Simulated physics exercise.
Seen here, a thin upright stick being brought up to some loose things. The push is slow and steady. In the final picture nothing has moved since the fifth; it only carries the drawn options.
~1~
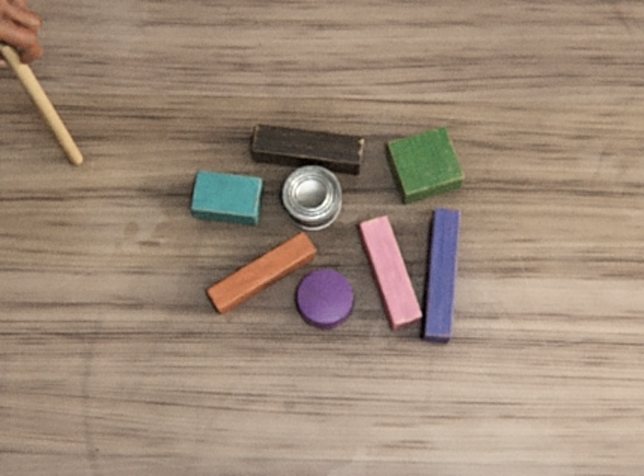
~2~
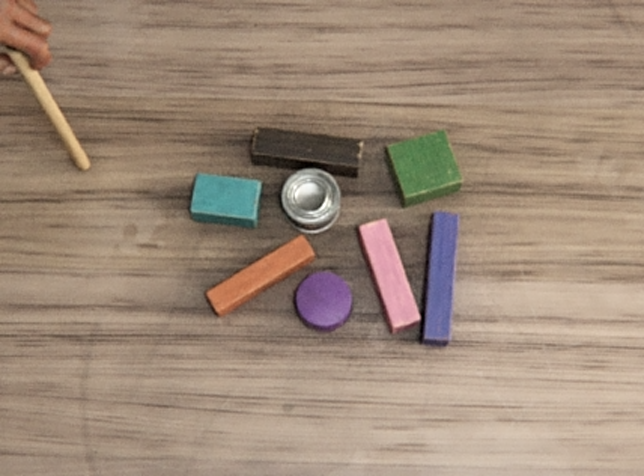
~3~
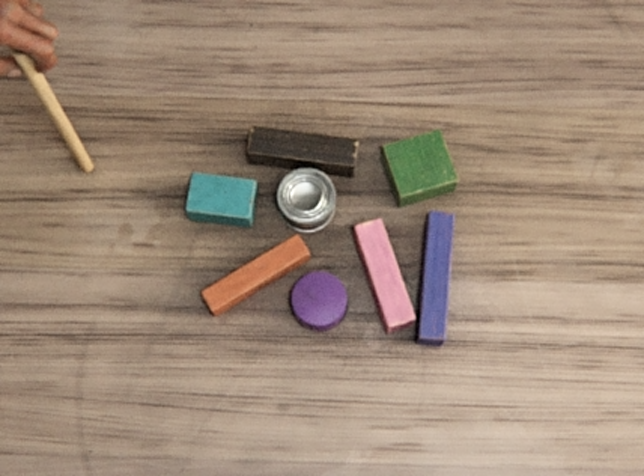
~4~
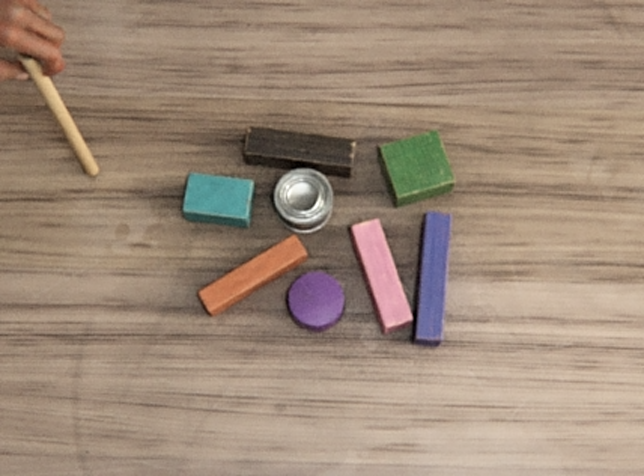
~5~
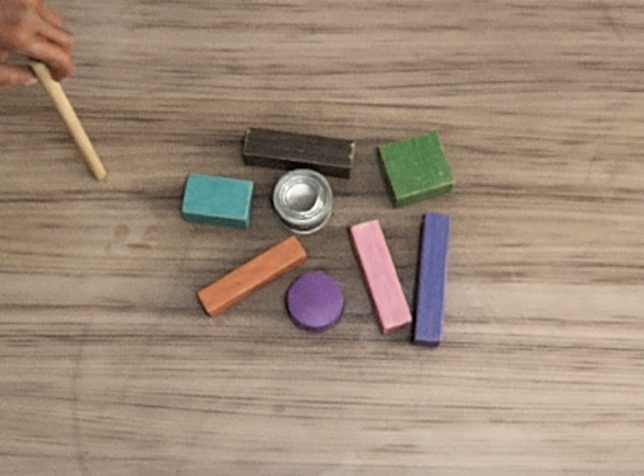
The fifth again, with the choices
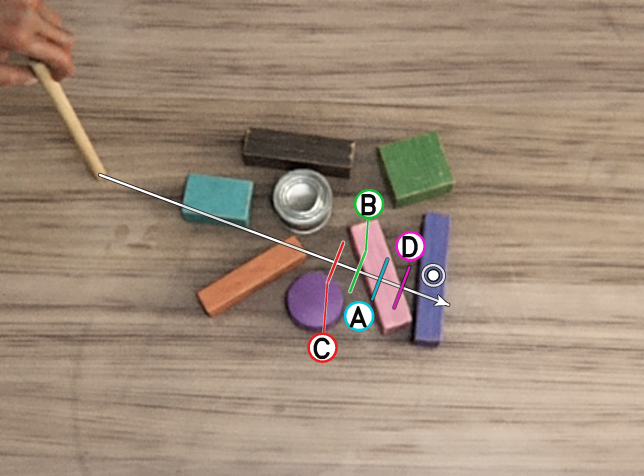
On a wood-grained tabletop, a hand at the upper left held a thin wooden stick and moved it slowly a little right and downward, while the grey tin and the coloured blocks around it stayed put.
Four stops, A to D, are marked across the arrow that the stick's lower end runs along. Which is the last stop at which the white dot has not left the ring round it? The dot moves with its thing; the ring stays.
As far as tick A.
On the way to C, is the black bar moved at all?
No.
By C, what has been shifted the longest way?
The turquoise block.
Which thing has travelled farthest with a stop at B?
It is the turquoise block.
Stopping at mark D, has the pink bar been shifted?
Yes.
On the copy, A at (380, 279); B at (358, 271); C at (335, 262); D at (402, 288); the arrow from (100, 175) to (449, 304); the white dot at (433, 276).
On A. First, foot of the stick (199, 212); turquoise block (237, 203).
Then, foot of the stick (300, 249); turquoise block (323, 214); grey tin (384, 193).
Finally, foot of the stick (380, 279); turquoise block (328, 214); grey tin (388, 187); the dot is still in its ring.
By contrast, B keeps the dot in but is short; C keeps the dot in but is short; D shifts the dotted thing to (452, 282).
